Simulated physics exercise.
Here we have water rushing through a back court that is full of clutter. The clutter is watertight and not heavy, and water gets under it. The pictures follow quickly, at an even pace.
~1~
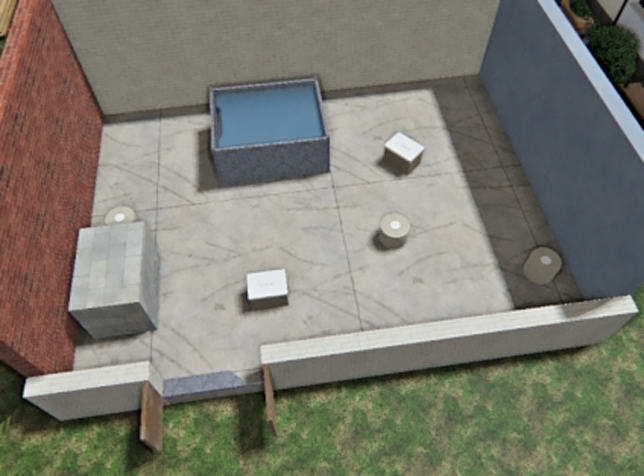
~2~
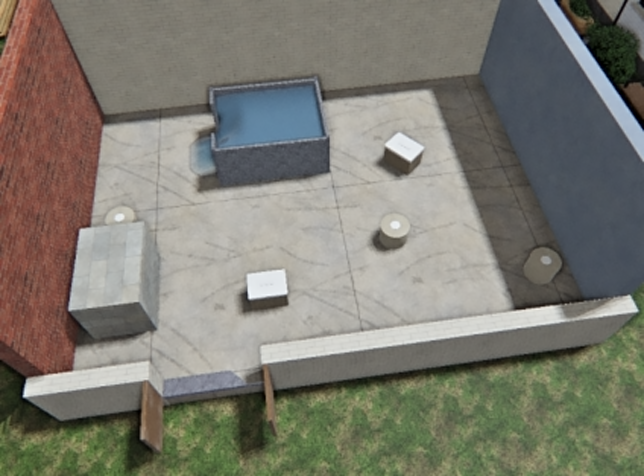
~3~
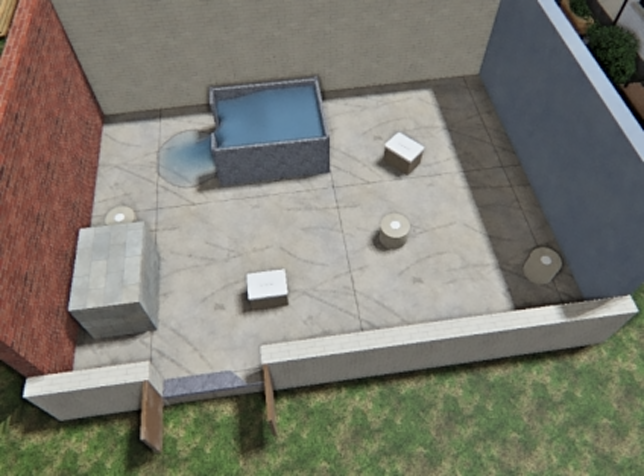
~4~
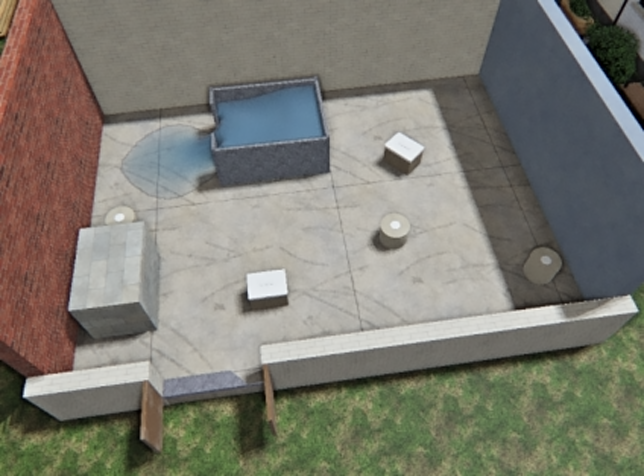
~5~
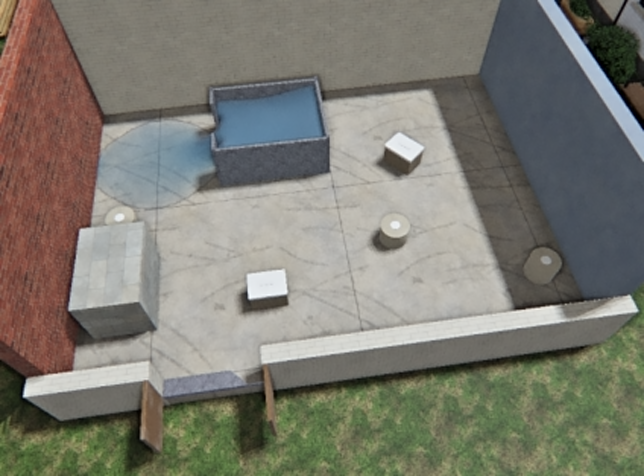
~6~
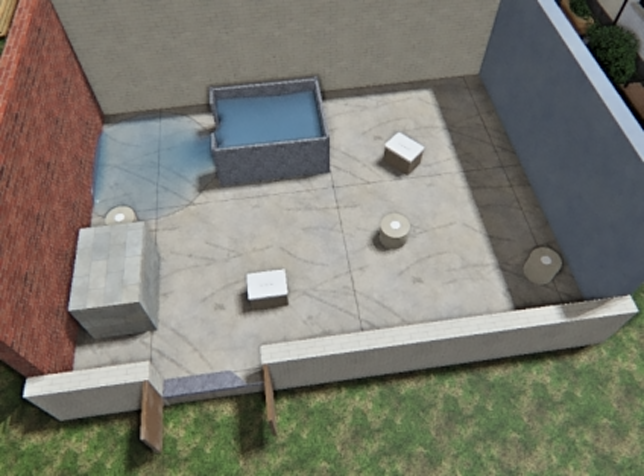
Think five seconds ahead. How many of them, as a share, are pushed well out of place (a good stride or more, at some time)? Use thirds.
It is under a third.
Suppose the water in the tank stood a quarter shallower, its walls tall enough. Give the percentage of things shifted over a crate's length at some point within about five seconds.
About 20 per cent.
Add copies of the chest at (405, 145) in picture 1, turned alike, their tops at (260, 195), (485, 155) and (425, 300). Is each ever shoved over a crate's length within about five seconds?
One after the other: Short of that, short of that, never so far.
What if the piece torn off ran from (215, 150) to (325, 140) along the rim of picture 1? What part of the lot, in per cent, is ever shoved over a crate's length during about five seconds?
Some 60 per cent.
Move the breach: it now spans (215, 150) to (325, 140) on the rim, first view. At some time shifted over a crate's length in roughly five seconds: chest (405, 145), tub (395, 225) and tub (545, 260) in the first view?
As listed: No, that far or more, pushed that far.
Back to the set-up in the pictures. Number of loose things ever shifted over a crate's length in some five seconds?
I count 0.
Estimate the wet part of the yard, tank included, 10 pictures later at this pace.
Roughly 25 per cent.
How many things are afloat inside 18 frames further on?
The number is 1.
A moment on, 0 of 5 are well off their spots; 0 afloat.
Next, 0 of 5 are well off their spots; 1 afloat.
Later, 0 of 5 are well off their spots; 1 afloat.
In the end, 0 of 5 are well off their spots, and 0 have been at some point; 1 afloat.
